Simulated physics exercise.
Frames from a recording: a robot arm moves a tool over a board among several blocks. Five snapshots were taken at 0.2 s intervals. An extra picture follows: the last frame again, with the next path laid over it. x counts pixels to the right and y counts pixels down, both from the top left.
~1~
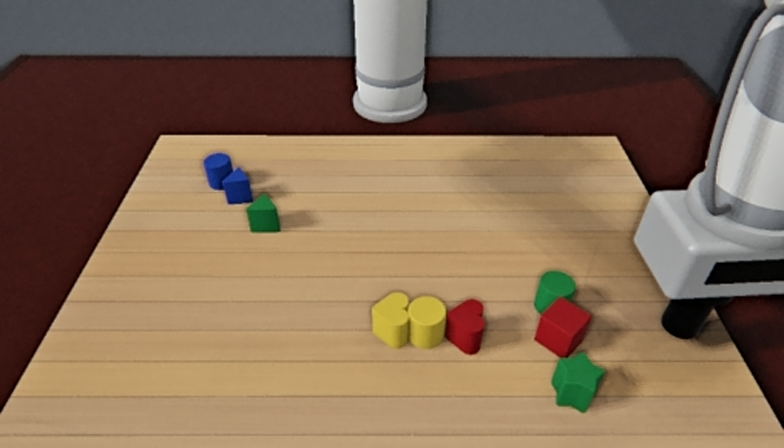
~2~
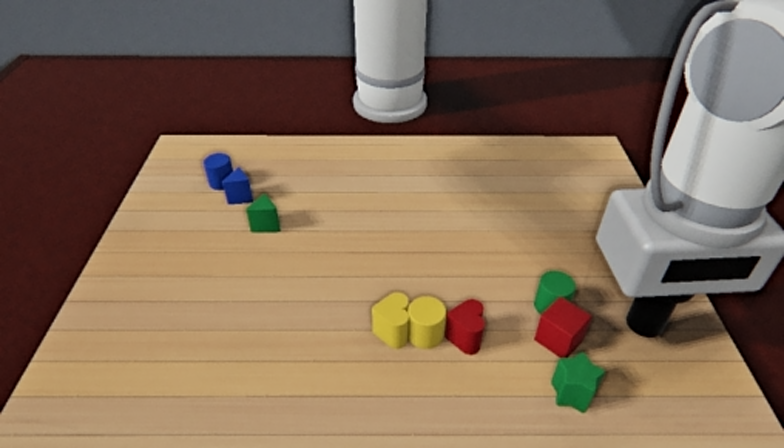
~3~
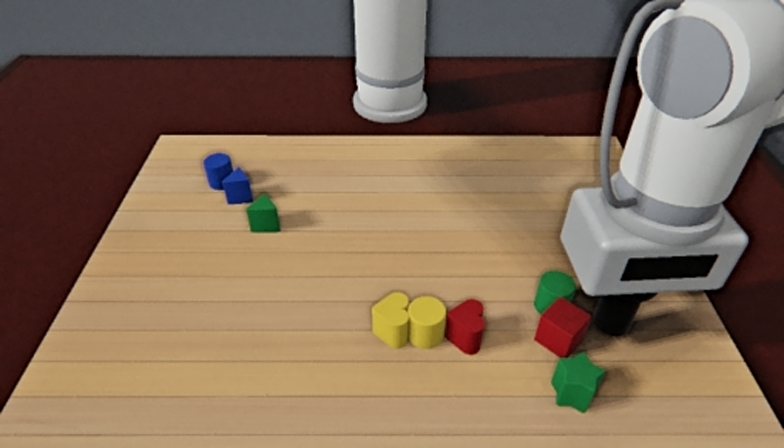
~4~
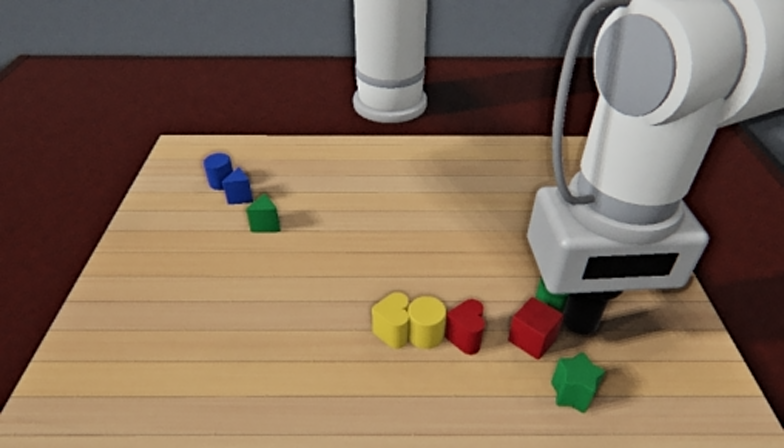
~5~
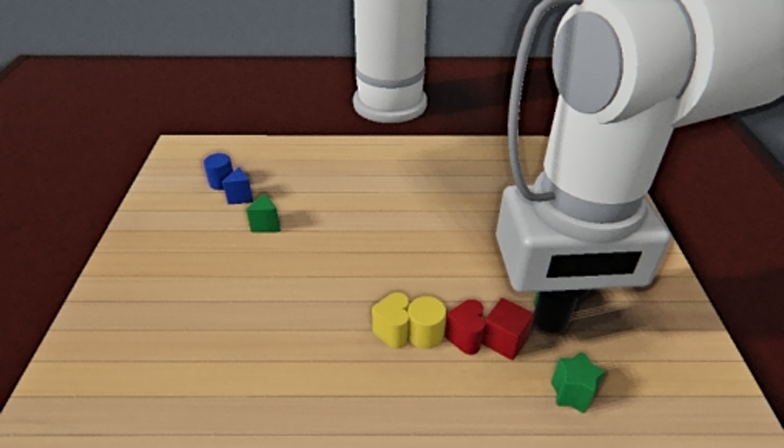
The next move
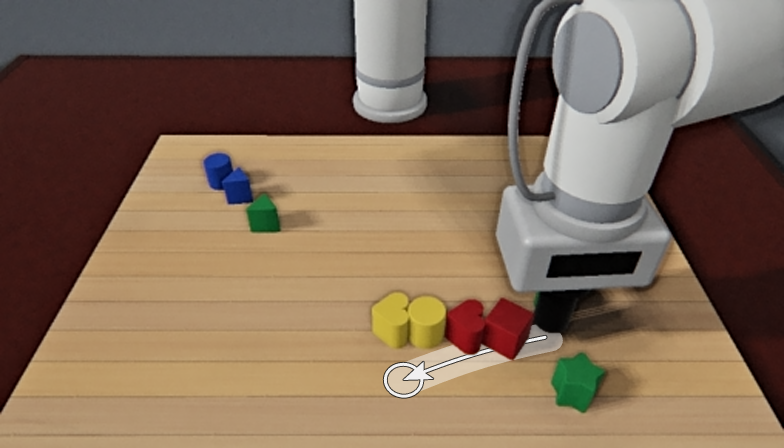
A robot arm moves left across the board, pushing a red block beside the red heart.
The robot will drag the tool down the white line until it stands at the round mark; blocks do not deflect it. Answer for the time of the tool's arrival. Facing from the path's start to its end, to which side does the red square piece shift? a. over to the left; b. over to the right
a.
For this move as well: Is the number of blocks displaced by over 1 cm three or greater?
Yes, it checks out.
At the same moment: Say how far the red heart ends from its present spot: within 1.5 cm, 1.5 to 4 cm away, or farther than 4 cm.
The answer is over 4 cm.
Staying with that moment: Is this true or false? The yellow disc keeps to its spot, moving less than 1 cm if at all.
That statement is not accurate.
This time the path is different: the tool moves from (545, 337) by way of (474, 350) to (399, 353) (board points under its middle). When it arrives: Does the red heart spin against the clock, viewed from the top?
I'd say no.
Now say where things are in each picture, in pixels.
The first picture shows lower end of the tool at (679, 326), tops of blocks, yellow heart at (393, 308), yellow disc at (427, 310), red heart at (469, 314), red square piece at (567, 316).
The second picture shows tool at (644, 324), blocks as before.
The third picture shows tool at (611, 323), blocks as before.
The fourth picture shows tool at (580, 321), red square piece at (539, 315).
The fifth picture shows tool at (551, 320), yellow heart at (393, 308), yellow disc at (427, 310), red heart at (469, 314), red square piece at (510, 316).
The drawn path runs from (545, 337) via (498, 348) and (451, 362), ending at (404, 380).
The first path, step by step. One third of the way, tool at (502, 331); yellow heart at (366, 308), turned 20° anticlockwise; yellow disc at (396, 299); red heart at (426, 311), turned 70° clockwise; red square piece at (462, 333), turned 15° anticlockwise.
Two thirds of the way, tool at (453, 345); yellow heart at (360, 307), turned 35° anticlockwise; yellow disc at (386, 291); red heart at (409, 311), turned 110° clockwise; red square piece at (417, 353), turned 40° anticlockwise.
At the end, tool at (404, 363); yellow heart at (360, 307), turned 35° anticlockwise; yellow disc at (386, 291); red heart at (409, 311), turned 110° clockwise; red square piece at (373, 378), turned 70° anticlockwise.
